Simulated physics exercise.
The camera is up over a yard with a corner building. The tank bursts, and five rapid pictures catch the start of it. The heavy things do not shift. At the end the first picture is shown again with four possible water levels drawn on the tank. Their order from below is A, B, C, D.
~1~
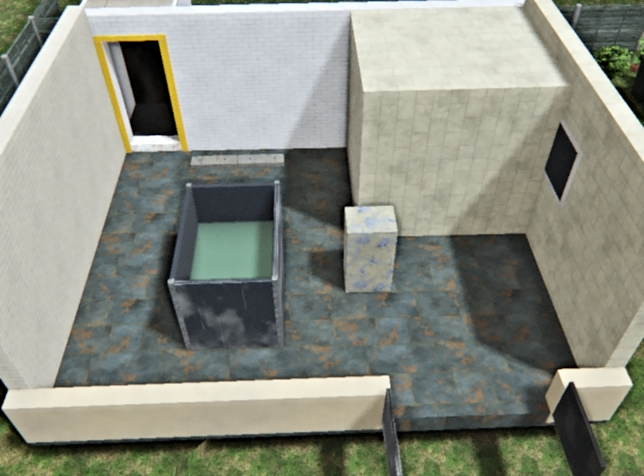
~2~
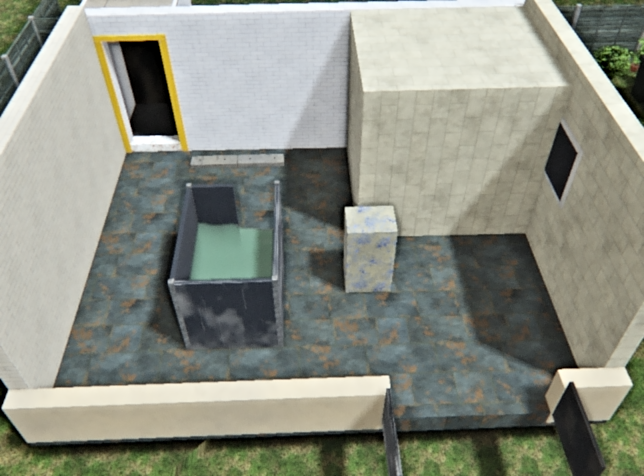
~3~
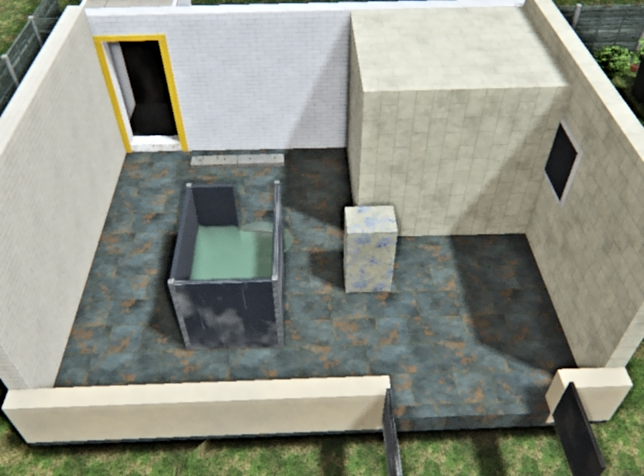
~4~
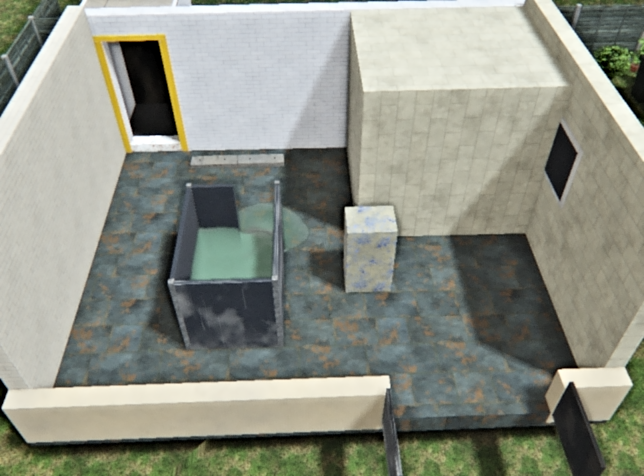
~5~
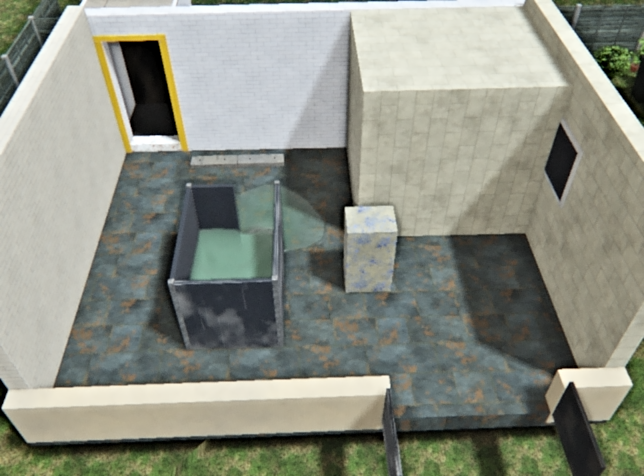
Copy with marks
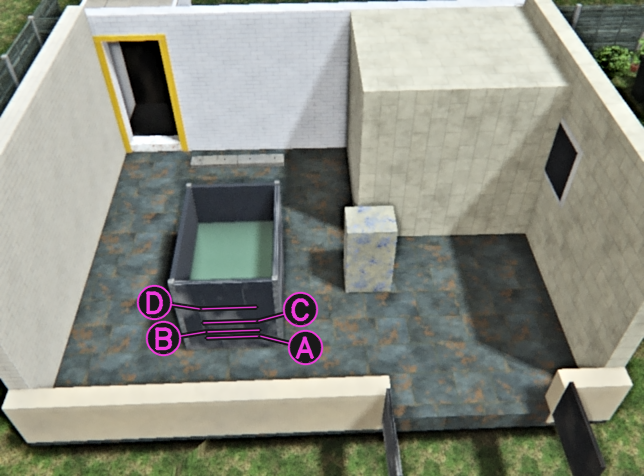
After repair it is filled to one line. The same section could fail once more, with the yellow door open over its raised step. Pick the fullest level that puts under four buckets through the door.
The answer is level D.
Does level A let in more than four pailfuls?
No, not at all.
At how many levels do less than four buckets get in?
All of them.
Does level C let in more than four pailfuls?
No, not at all.
In magenta, A at (233, 337); B at (232, 331); C at (230, 322); D at (228, 308); from the bottom up A, B, C, D.
With A, nothing gets over.
With B, nothing gets over.
With C, nothing gets over.
With D, a bucket or two gets in.
